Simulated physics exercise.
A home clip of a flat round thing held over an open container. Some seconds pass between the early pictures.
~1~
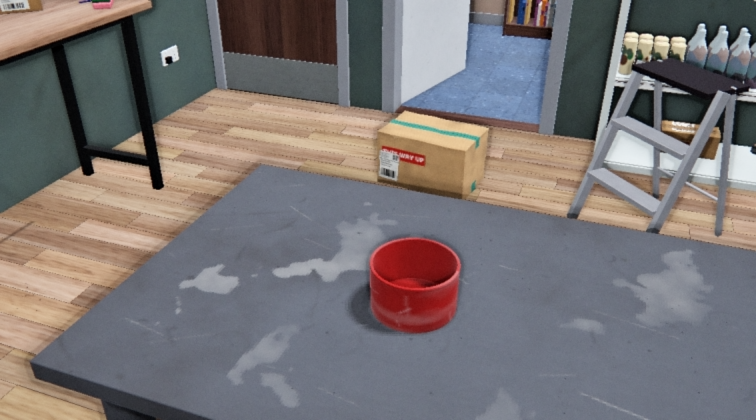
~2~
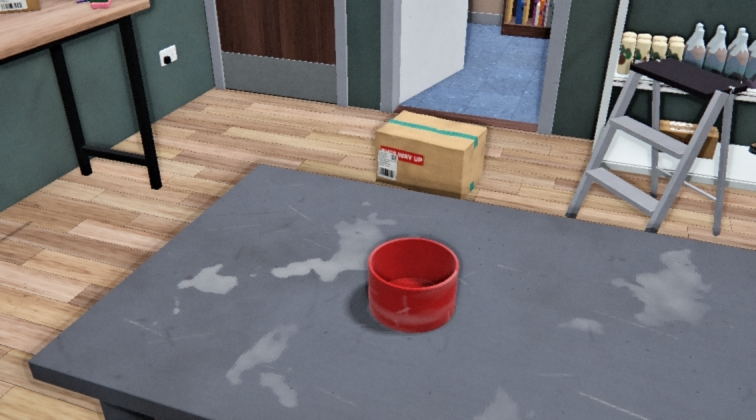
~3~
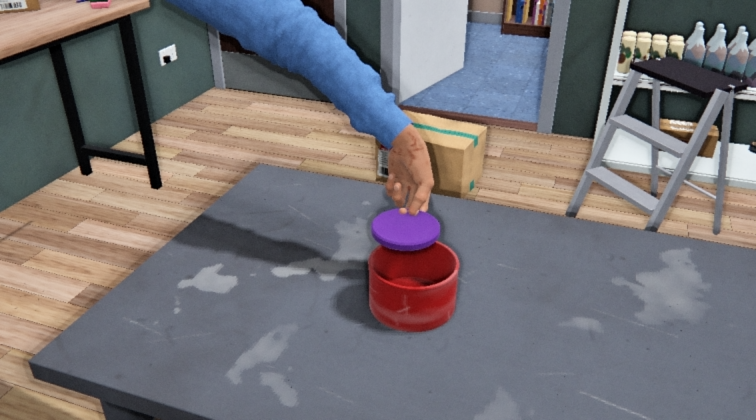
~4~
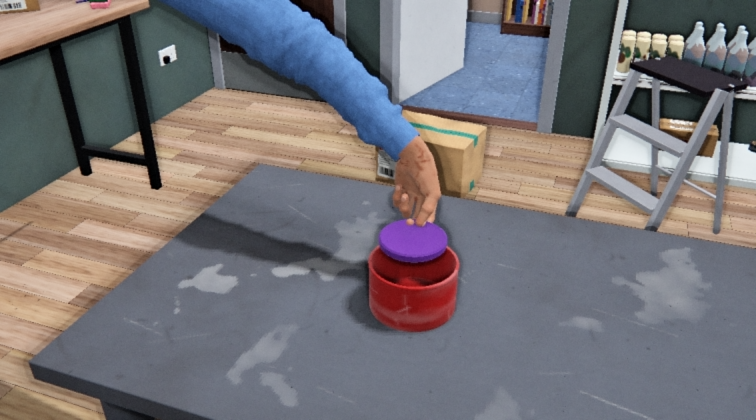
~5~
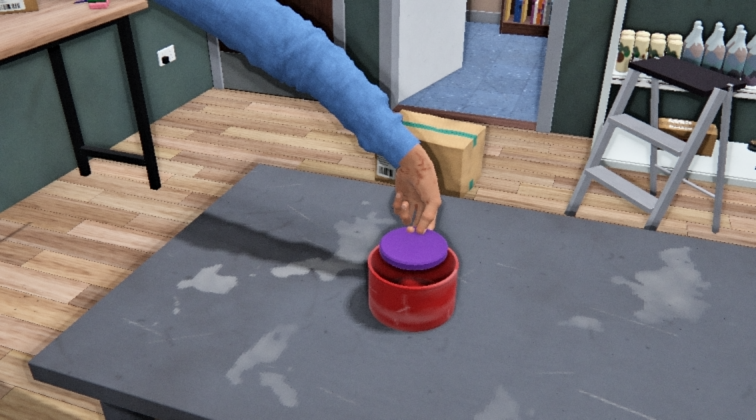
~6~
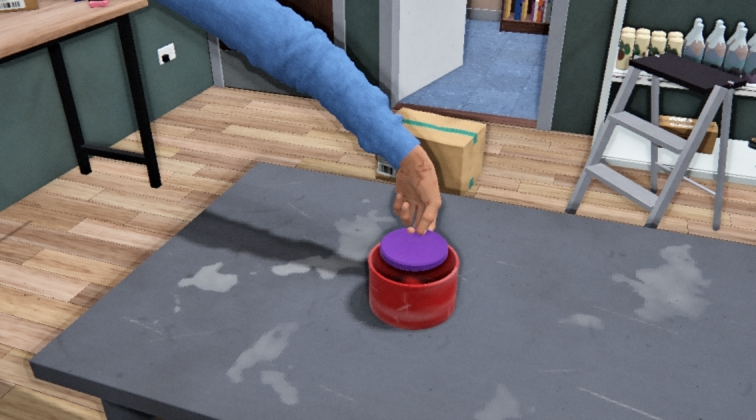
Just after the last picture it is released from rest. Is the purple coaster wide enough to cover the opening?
In the end the purple coaster drops inside.
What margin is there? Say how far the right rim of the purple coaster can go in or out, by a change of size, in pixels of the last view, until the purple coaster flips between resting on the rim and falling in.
About 8 pixels right.
Then, 0.18 s after the last picture, purple coaster falling near (413, 293).
At rest, the purple coaster slips past the rim, near (412, 296).
